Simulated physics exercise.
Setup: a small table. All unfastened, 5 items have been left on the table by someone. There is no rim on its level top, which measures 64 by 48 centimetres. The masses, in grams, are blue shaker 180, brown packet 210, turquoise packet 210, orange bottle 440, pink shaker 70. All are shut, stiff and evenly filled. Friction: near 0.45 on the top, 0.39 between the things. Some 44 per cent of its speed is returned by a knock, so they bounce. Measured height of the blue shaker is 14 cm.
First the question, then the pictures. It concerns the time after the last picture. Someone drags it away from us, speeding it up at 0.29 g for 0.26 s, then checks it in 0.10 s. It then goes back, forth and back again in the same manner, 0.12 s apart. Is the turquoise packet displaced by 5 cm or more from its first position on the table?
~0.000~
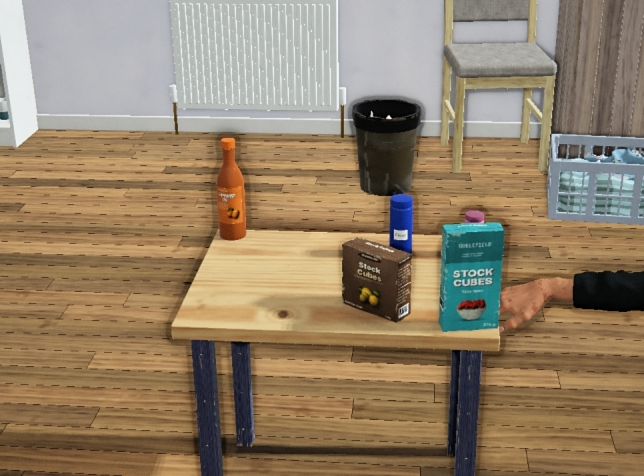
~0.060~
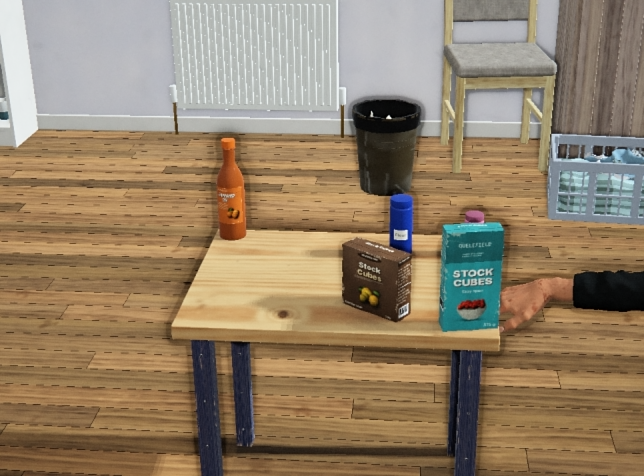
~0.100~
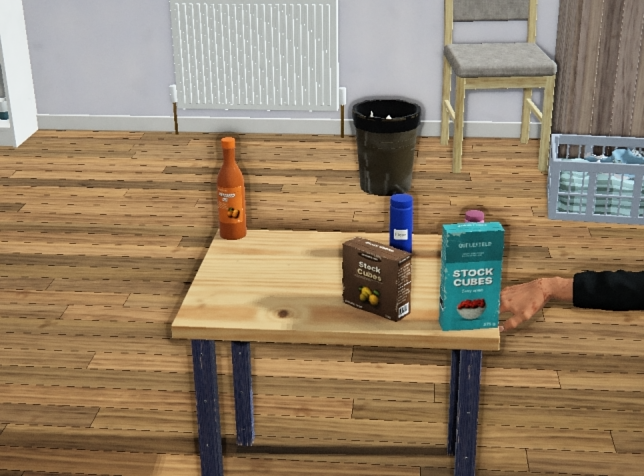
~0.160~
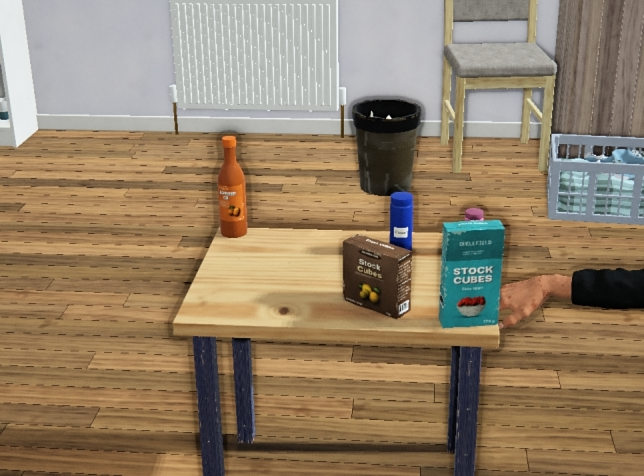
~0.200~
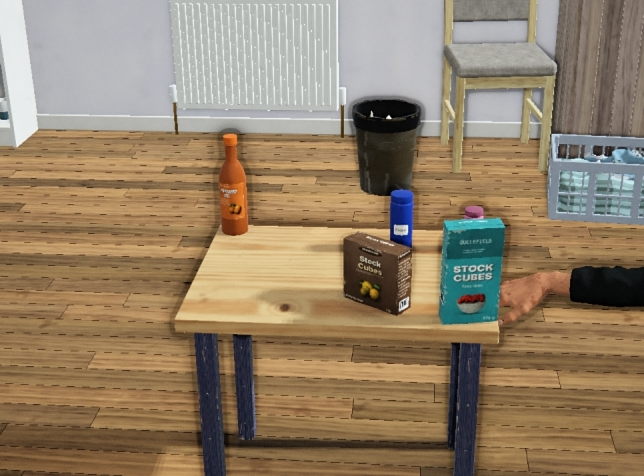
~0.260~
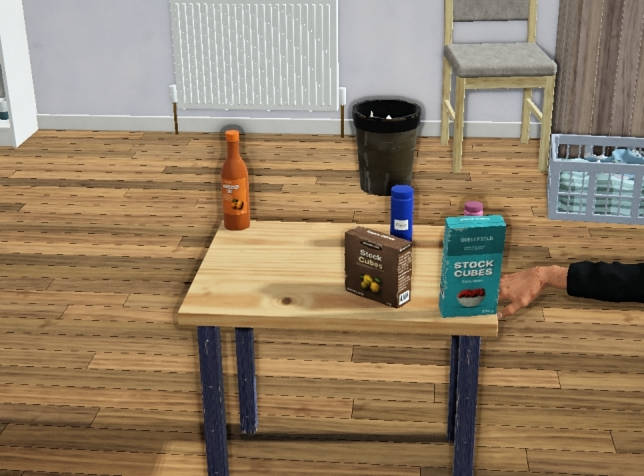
Yes, it is displaced.
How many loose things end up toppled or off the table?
I get 5.
After 1.06 s, blue shaker, orange bottle and pink shaker now off the table; turquoise packet leaning 22° near (476, 287); brown packet leaning 51°.
After 1.46 s, table along by 13 cm; brown packet and turquoise packet now off the table.
At rest (2.5 s), off the table, blue shaker, brown packet, turquoise packet, orange bottle and pink shaker.
